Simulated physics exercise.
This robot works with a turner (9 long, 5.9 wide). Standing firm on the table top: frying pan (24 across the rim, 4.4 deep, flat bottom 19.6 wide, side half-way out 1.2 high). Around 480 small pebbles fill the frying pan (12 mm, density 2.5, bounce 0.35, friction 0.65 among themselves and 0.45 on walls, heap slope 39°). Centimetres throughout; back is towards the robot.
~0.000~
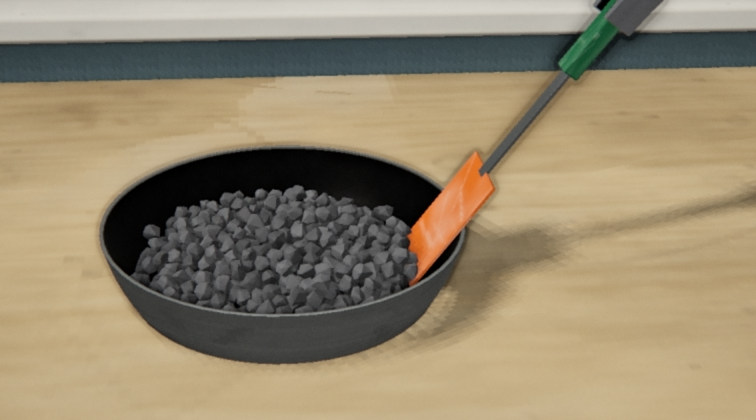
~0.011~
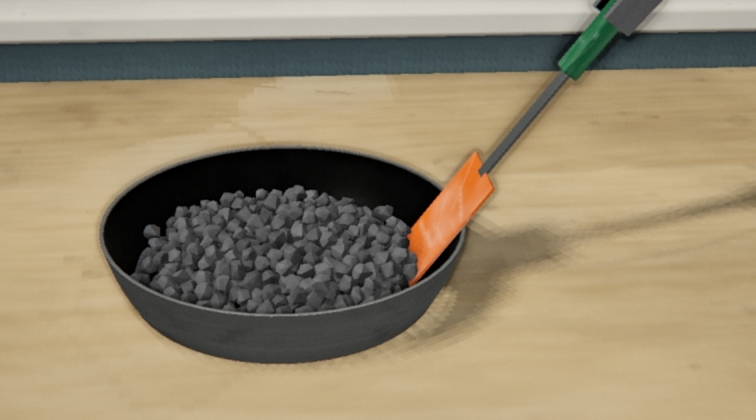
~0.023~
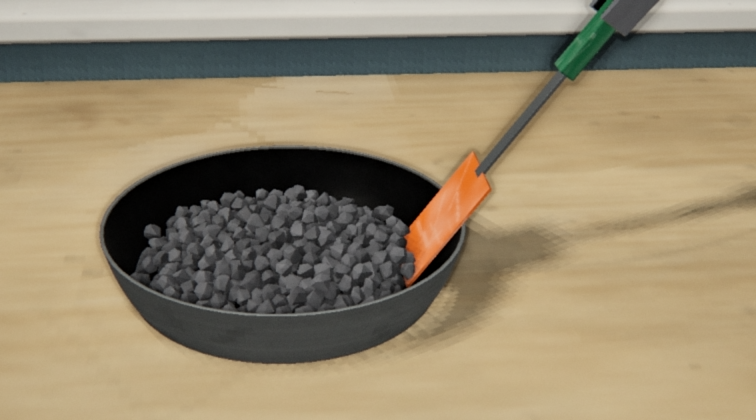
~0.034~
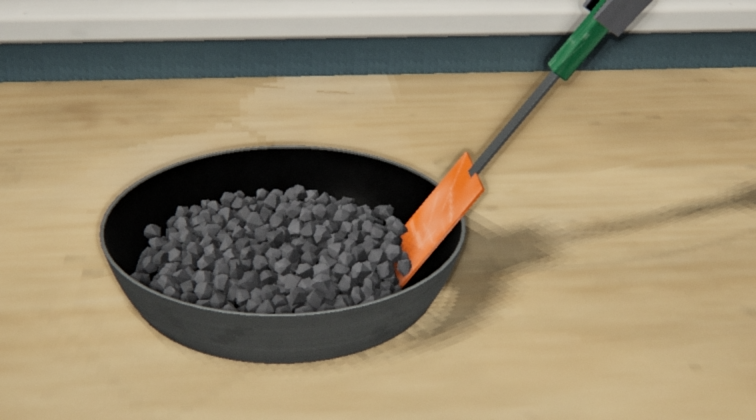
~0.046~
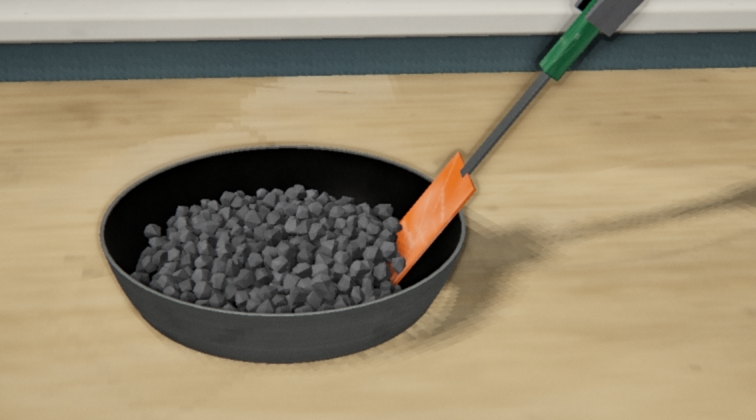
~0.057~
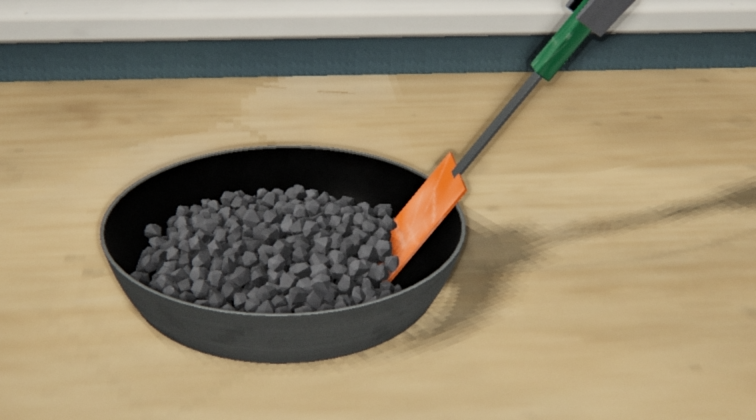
An orange turner with a grey shaft and green collar slides a short way left, its blade pressing into the right edge of a heap of pebbles and nudging the nearest ones. The dark grey pebbles fill a black frying pan that stays put on a pale wooden table top. The still camera looks down at an angle, with a blue-grey strip and white ledge behind.
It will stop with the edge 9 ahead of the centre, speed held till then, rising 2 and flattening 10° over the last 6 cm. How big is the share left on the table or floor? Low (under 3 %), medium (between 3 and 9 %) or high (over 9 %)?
Answer: Medium; between 3 and 9 % of the small pebbles finish on the table or floor.
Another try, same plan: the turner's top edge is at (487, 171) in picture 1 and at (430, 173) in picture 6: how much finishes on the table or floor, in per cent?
Some 25 per cent.
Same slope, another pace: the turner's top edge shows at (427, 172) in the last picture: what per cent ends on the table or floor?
Some 20 per cent.
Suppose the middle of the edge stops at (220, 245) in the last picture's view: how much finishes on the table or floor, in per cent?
About 0 per cent.
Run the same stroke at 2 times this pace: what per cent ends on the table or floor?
About 20 per cent.
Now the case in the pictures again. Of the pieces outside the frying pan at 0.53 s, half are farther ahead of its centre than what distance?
Roughly 16 cm.
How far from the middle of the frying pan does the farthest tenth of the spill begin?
Roughly 20 cm.
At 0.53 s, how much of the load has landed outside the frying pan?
Some 4 per cent.
After 0.17 s, sloping 54°, highest piece 6 above the table; 482 in the frying pan.
After 0.28 s, sloping 51°, highest piece 7 above the table; 482 in the frying pan.
After 0.53 s, sloping 44°, highest piece 7 above the table; 459 in the frying pan, 20 on the table or floor, 3 on the blade or in flight.
After 1.58 s, sloping 44°, highest piece 7 above the table; 459 in the frying pan, 23 on the table or floor.
At rest, 459 in the frying pan, 23 on the table or floor. That is 5 % on the table or floor.
